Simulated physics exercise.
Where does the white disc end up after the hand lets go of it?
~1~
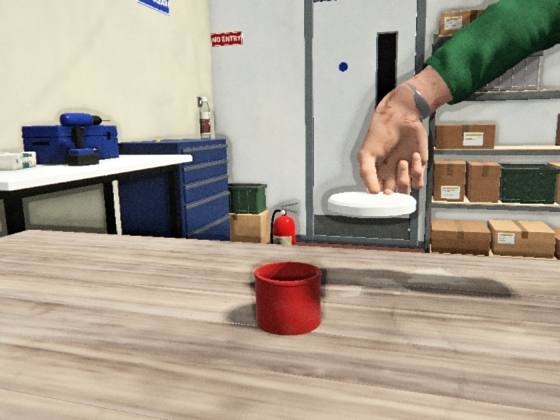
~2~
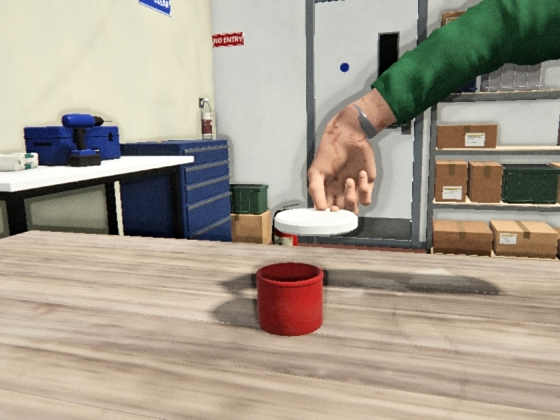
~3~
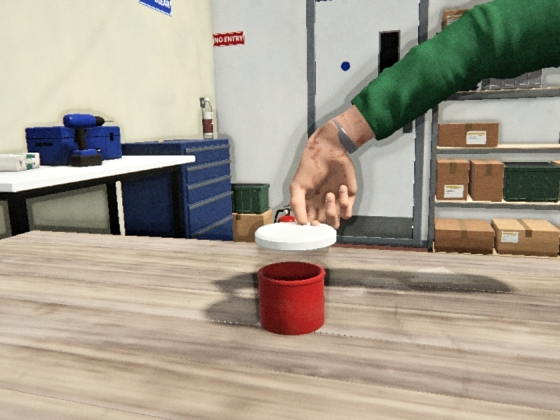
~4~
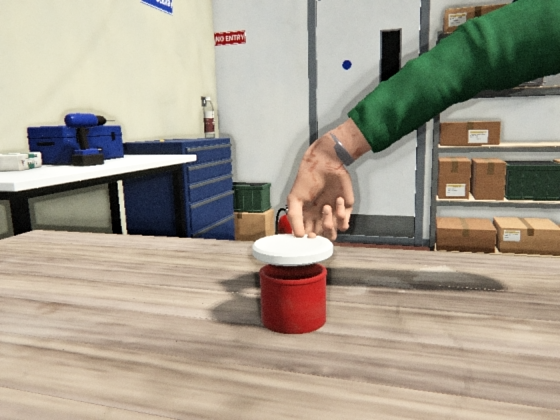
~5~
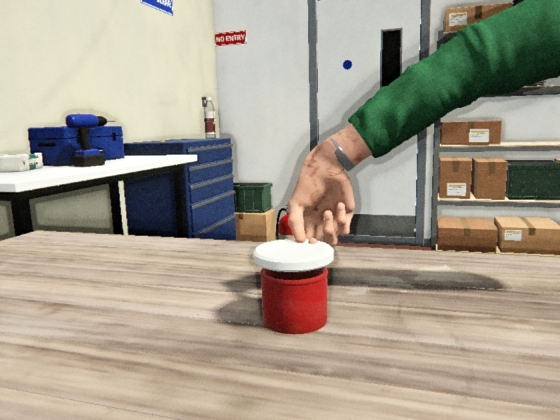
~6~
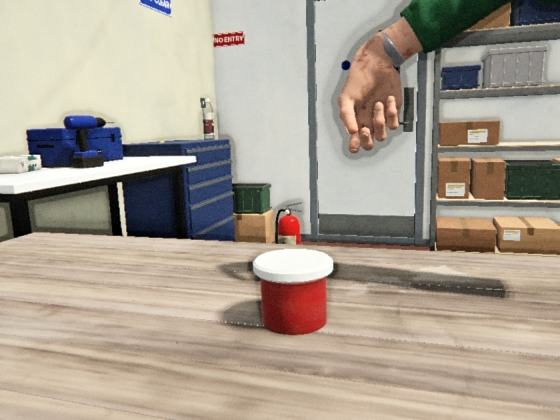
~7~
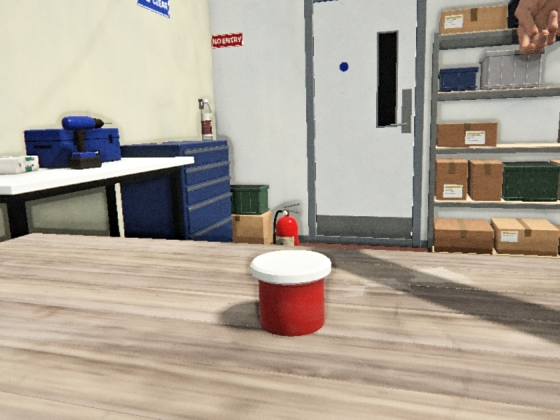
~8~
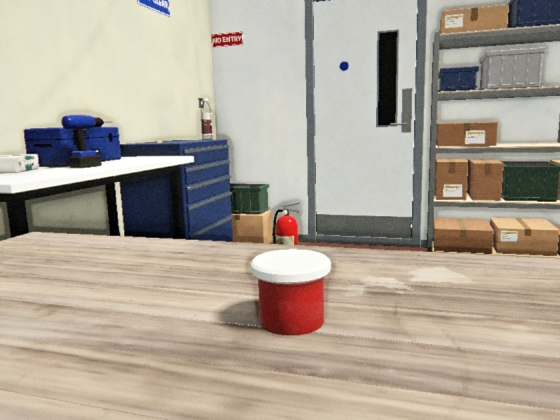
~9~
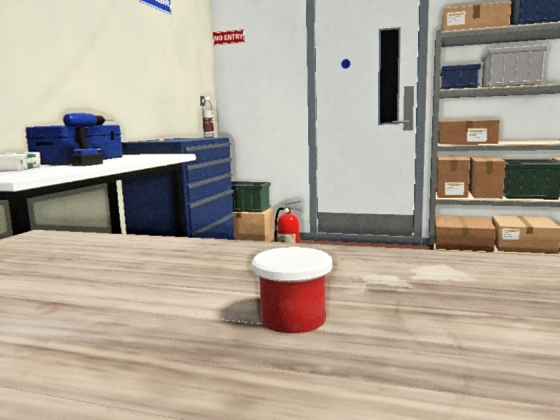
The white disc ends up resting on the rim of the red beaker, covering its opening.
